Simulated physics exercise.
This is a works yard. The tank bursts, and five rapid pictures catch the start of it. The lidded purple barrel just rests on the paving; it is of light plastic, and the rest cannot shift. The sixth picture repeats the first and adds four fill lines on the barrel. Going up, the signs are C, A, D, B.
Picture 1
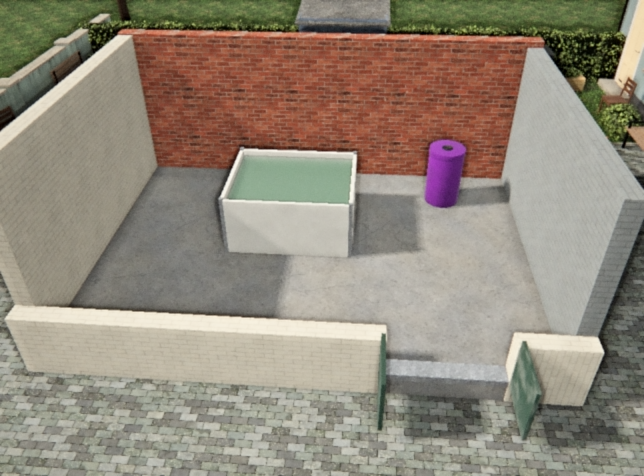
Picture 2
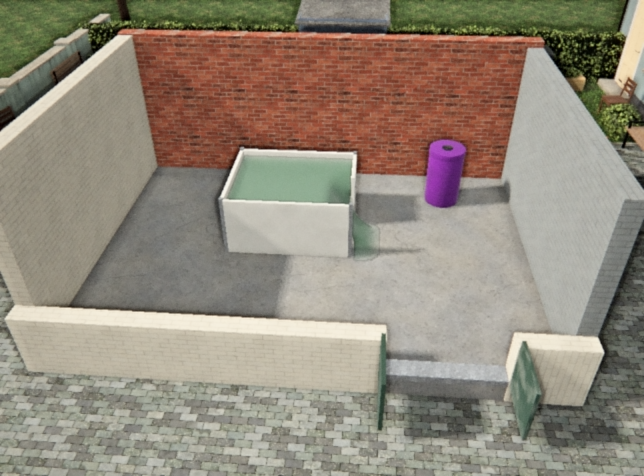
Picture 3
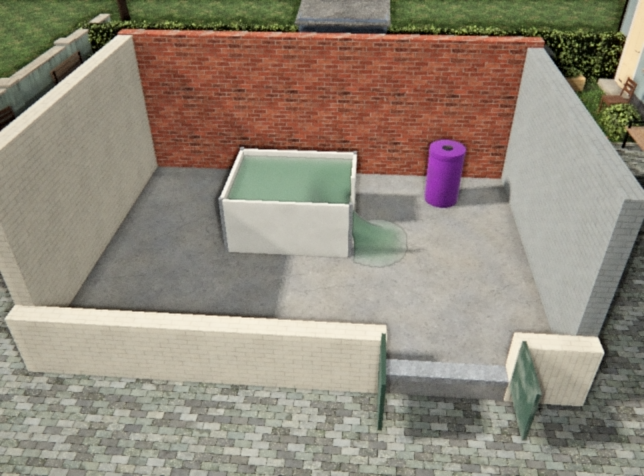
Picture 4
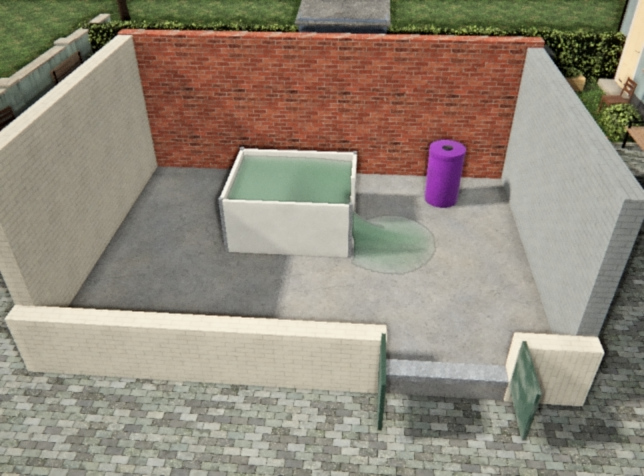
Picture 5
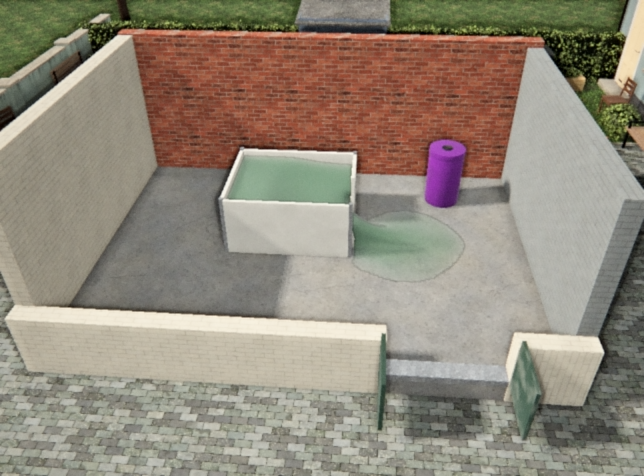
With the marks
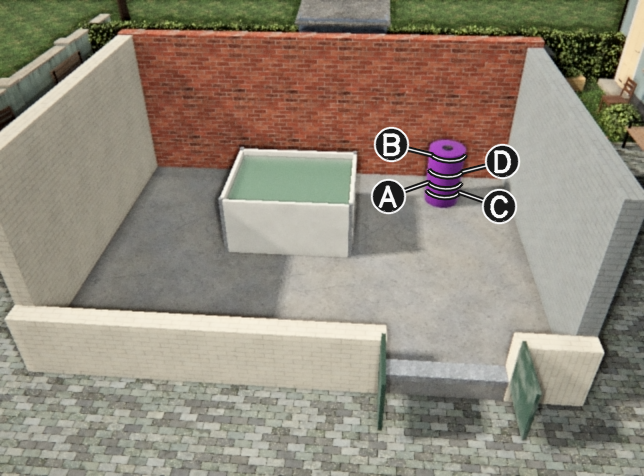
At first, a white-walled tank of green liquid sits in a walled yard, with a purple barrel to its right and an open gate in front. Green liquid then emerges from the tank's right side and spreads across the ground in a widening, rounded puddle, while the barrel stays still.
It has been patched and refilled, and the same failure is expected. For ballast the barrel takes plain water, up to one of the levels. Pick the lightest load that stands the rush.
Choose C.
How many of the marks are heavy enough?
All of them.
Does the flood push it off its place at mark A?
No, not at all.
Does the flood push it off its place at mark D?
No, not at all.
On the marked copy, A at (445, 188); B at (449, 160); C at (444, 197); D at (447, 176); from the bottom up C, A, D, B.
Choosing A, it does not move.
Choosing B, it does not move.
Choosing C, it does not move.
Choosing D, it does not move.
